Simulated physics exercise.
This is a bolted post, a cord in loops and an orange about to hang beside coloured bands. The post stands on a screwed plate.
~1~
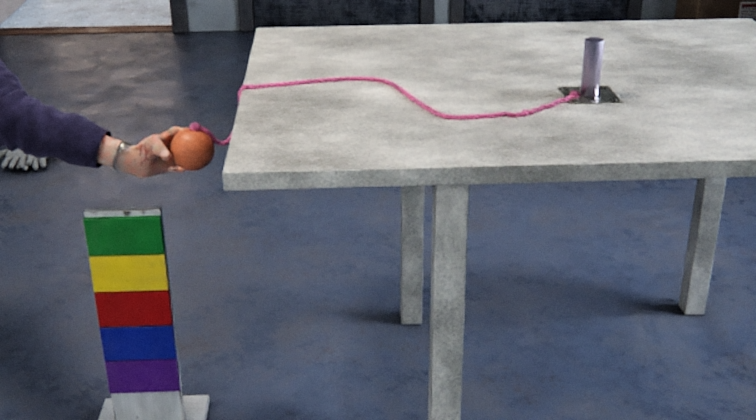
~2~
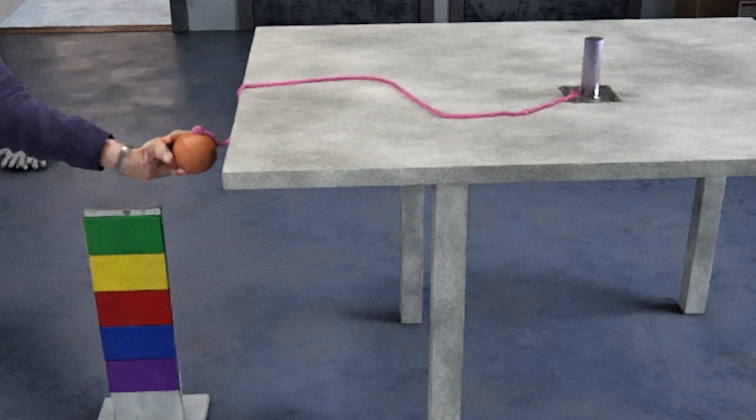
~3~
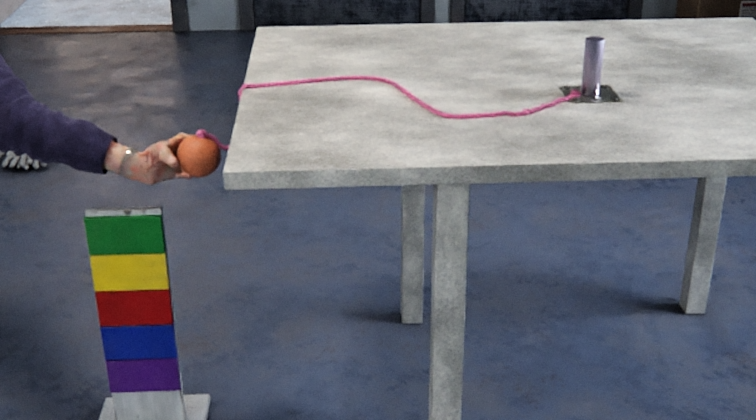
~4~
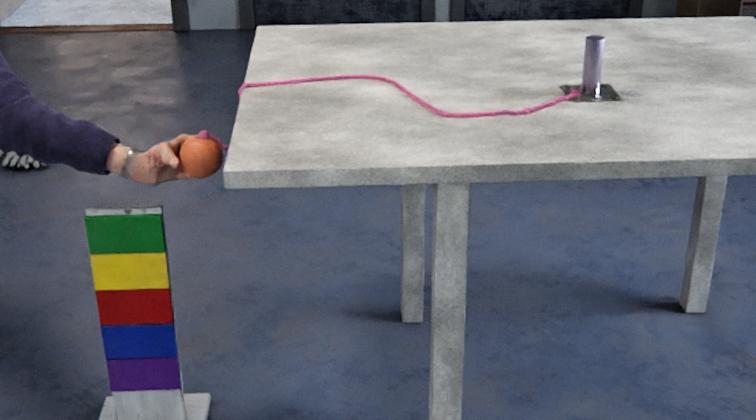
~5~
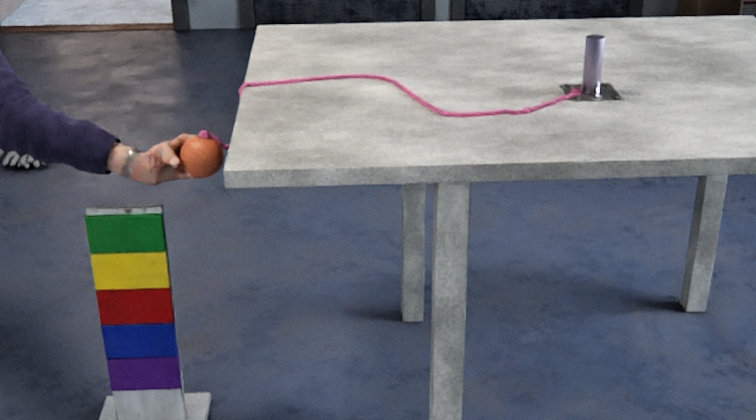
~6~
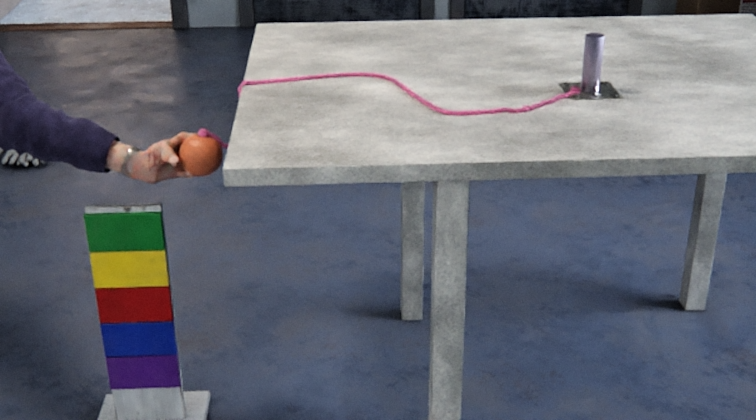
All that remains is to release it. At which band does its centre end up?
The cord holds its middle at red.
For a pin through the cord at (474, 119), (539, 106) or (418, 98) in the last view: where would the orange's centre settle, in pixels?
In that order: (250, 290), (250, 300) and (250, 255).
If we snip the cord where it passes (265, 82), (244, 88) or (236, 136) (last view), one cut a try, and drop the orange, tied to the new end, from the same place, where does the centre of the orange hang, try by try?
In that order: (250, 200), (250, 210) and (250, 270).
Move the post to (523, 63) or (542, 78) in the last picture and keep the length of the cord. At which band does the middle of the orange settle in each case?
One after the other, blue; blue.
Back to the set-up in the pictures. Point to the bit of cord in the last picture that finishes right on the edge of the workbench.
Near (348, 75).
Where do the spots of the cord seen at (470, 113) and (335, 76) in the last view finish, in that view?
Near (428, 95) and (238, 117).
Soon after, orange near (219, 300); level with red.
After that, orange near (276, 303); level with red.
And then, orange near (243, 310); level with red.
In the end, orange near (252, 312); level with red. At red.
